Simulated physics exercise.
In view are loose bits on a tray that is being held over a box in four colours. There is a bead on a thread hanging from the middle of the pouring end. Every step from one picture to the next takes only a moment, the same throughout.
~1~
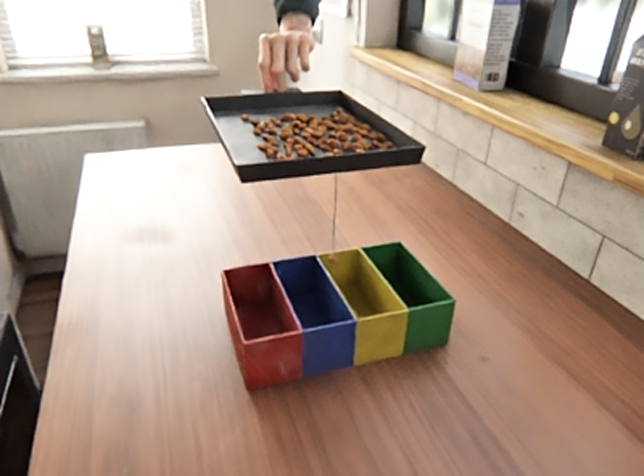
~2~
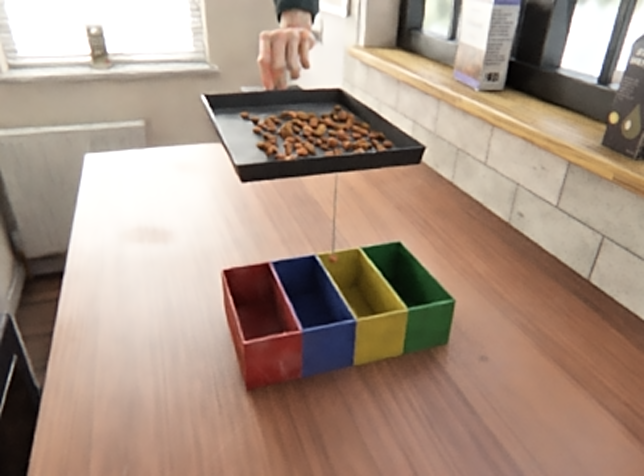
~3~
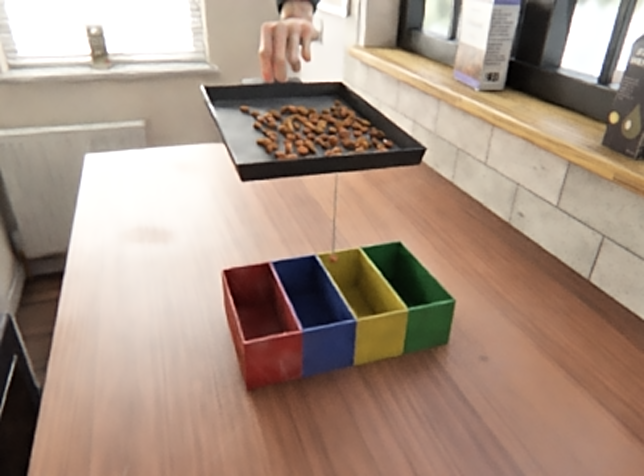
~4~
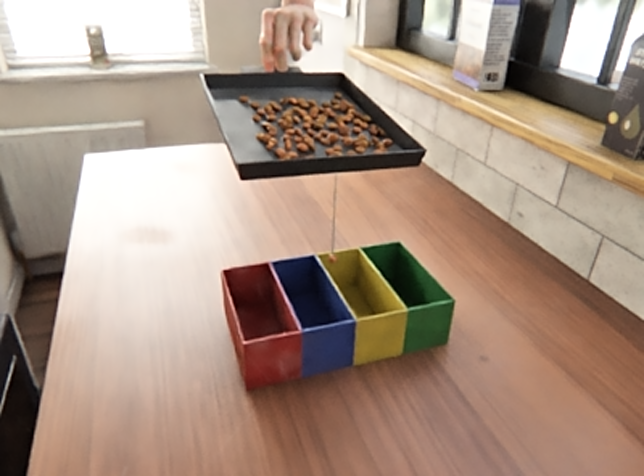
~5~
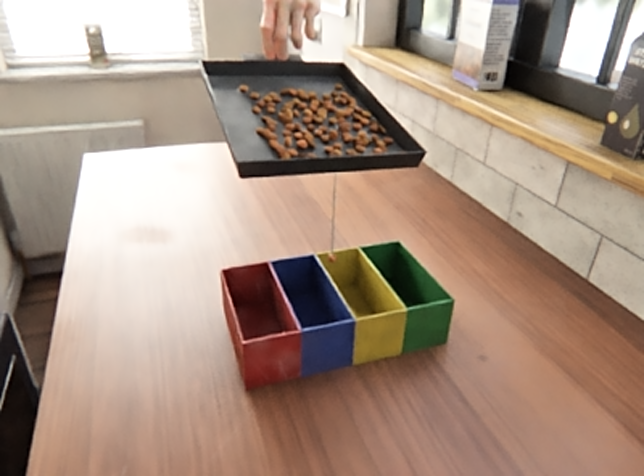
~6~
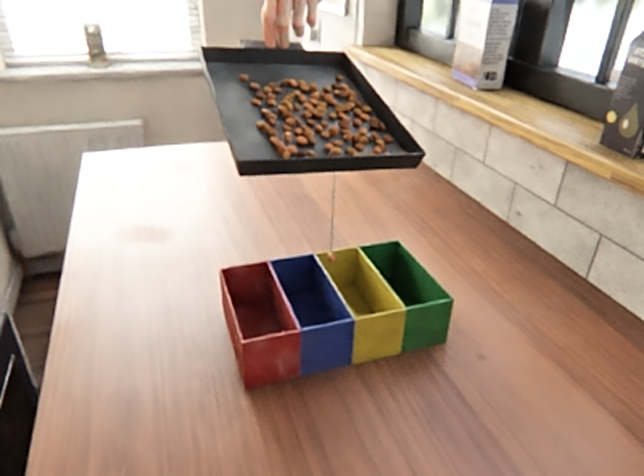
On a wooden table by a window, a hand gradually raising the back of a dark tray of brown bits above a four-coloured box.
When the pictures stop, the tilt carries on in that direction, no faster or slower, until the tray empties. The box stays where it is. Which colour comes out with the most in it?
Fullest: The green cell.
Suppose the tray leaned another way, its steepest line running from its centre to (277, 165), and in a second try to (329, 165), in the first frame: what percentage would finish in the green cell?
The first try yields 0 percent and the second 30 percent.
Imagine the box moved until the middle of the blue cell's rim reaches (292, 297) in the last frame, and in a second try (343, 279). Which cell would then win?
Case 1 - green; case 2 - the cell in yellow.
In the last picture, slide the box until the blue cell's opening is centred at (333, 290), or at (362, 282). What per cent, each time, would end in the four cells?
Close to 100 %, followed by close to 100 %.
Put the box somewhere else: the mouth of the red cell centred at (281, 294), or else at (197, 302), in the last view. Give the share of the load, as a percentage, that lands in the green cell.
It would be roughly 50 per cent, followed by roughly 20 per cent.
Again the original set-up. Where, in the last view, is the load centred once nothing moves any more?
At about (399, 317), give or take.
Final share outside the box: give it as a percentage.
10 per cent.
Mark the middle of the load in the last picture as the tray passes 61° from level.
Around (368, 144).
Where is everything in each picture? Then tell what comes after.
The first frame shows corners of the pouring end at (240, 163) and (422, 145), level; middle of the load at (323, 141), bits of cat kibble; bead on its thread at (333, 259); red cell at (274, 356); blue cell at (329, 344); yellow cell at (381, 333); green cell at (429, 323).
The second frame shows corners of the pouring end at (240, 163) and (422, 146), level; middle of the load at (323, 140).
The third frame shows corners of the pouring end at (241, 162) and (423, 147), tipped barely, lowest at the right corner; middle of the load at (324, 137).
The fourth frame shows corners of the pouring end at (241, 161) and (423, 149), tipped a little, lowest at the right corner; middle of the load at (324, 133).
The fifth frame shows corners of the pouring end at (241, 160) and (422, 150), tipped a little, lowest at the right corner; middle of the load at (324, 129).
The sixth frame shows corners of the pouring end at (241, 158) and (422, 152), tipped a little, lowest at the right corner; middle of the load at (324, 124); red cell at (272, 355); blue cell at (327, 343); yellow cell at (379, 332); green cell at (427, 322).
Soon, tray tipped steeply; nearly all on the tray; a stray few falling or outside the box.
A while on, tray tipped right over; about a third on the tray; about a third in the green cell; a small part in the yellow cell; a stray few in the blue cell; about a quarter falling or outside the box.
Towards the end, tray tipped past a quarter turn; about two thirds in the green cell; about a quarter in the yellow cell; a small part in the blue cell; a small part falling or outside the box.
Finally, tray tipped past a quarter turn; about two thirds in the green cell; about a quarter in the yellow cell; a small part in the blue cell; none in the red cell; a small part outside the box.
